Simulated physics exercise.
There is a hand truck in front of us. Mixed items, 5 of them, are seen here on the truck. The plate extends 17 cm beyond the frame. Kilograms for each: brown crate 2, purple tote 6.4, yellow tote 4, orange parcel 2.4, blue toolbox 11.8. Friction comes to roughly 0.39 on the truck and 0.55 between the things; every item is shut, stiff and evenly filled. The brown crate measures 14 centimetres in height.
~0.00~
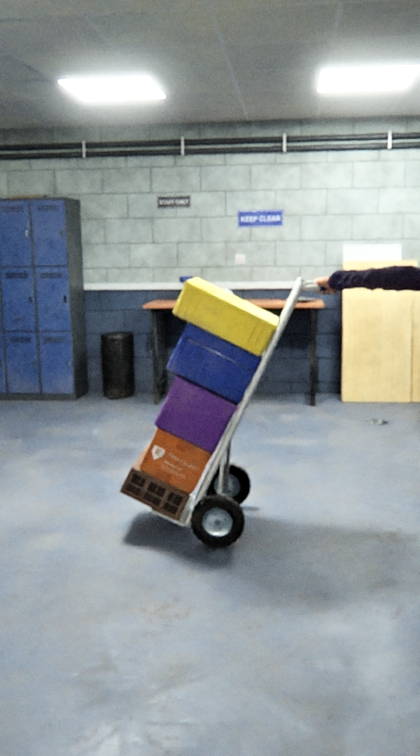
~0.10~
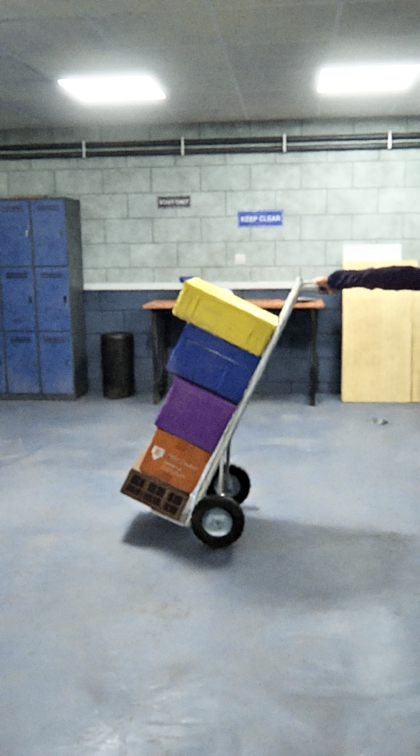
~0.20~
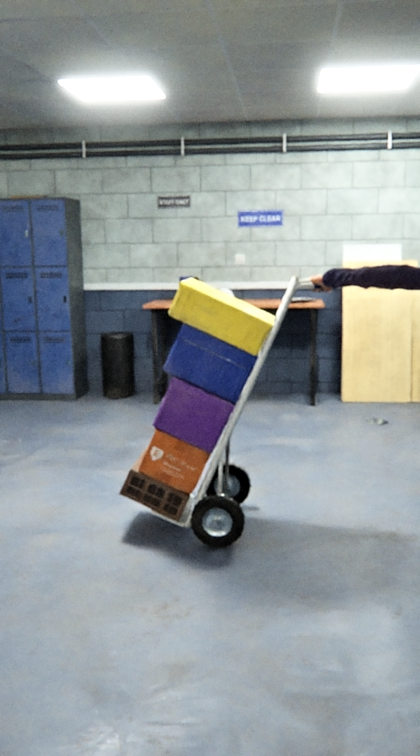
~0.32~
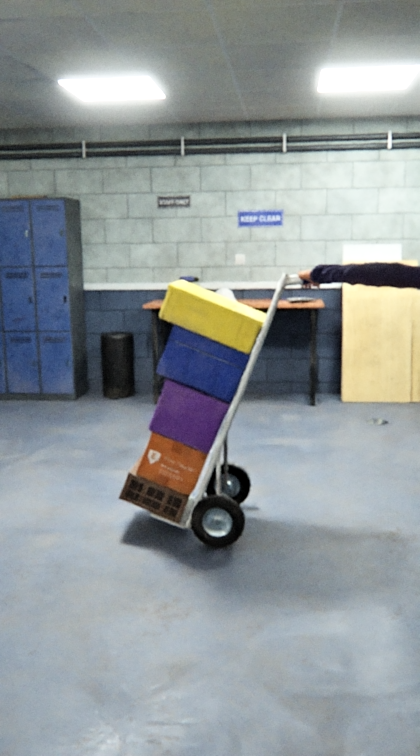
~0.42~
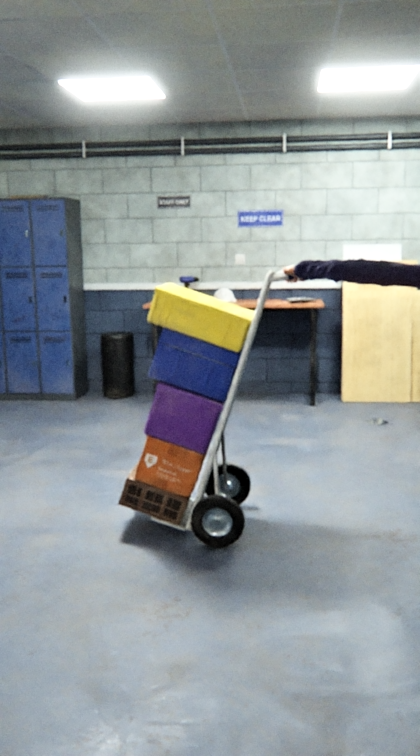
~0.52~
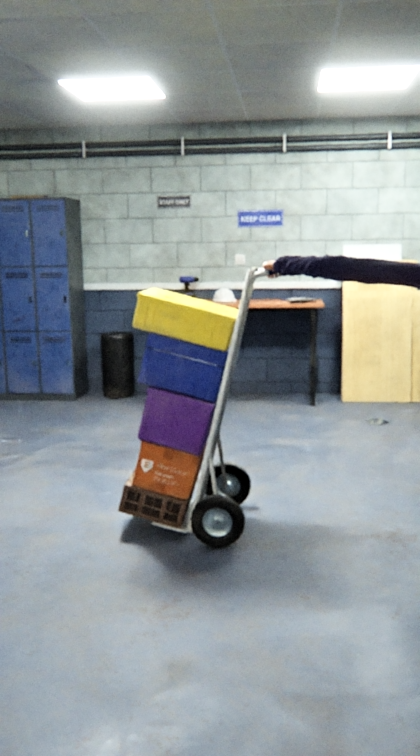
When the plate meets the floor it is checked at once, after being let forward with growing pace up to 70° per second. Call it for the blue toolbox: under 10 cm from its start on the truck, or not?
Not under.
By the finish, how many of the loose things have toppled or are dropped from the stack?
It comes to 4.
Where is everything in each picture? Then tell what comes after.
The first picture shows leaning back 25°; blue toolbox (217, 358); brown crate (162, 481).
The second picture shows leaning back 25°; yellow tote (227, 316); orange parcel (181, 451).
The third picture shows leaning back 24°; brown crate (161, 483); purple tote (197, 408).
The fourth picture shows leaning back 21°; yellow tote (214, 316); orange parcel (177, 454).
The fifth picture shows leaning back 18°; brown crate (160, 489); purple tote (188, 411).
The sixth picture shows leaning back 13°; blue toolbox (187, 362); yellow tote (188, 319).
After 0.92 s, truck upright; blue toolbox 15° off its base near (121, 375); yellow tote 15° off its base; purple tote 15° off its base.
After 1.12 s, truck upright; yellow tote now dropped from the stack; blue toolbox 34° off its base near (80, 384); purple tote 34° off its base.
After 1.32 s, truck upright; purple tote and blue toolbox now dropped from the stack; orange parcel 66° off its base; brown crate 5° off its base.
After 1.52 s, truck upright; orange parcel on its side; brown crate 5° off its base.
In the end (2.3 s), dropped from the stack, purple tote, yellow tote and blue toolbox; toppled on the truck, orange parcel; the last one under 10 cm from the start.
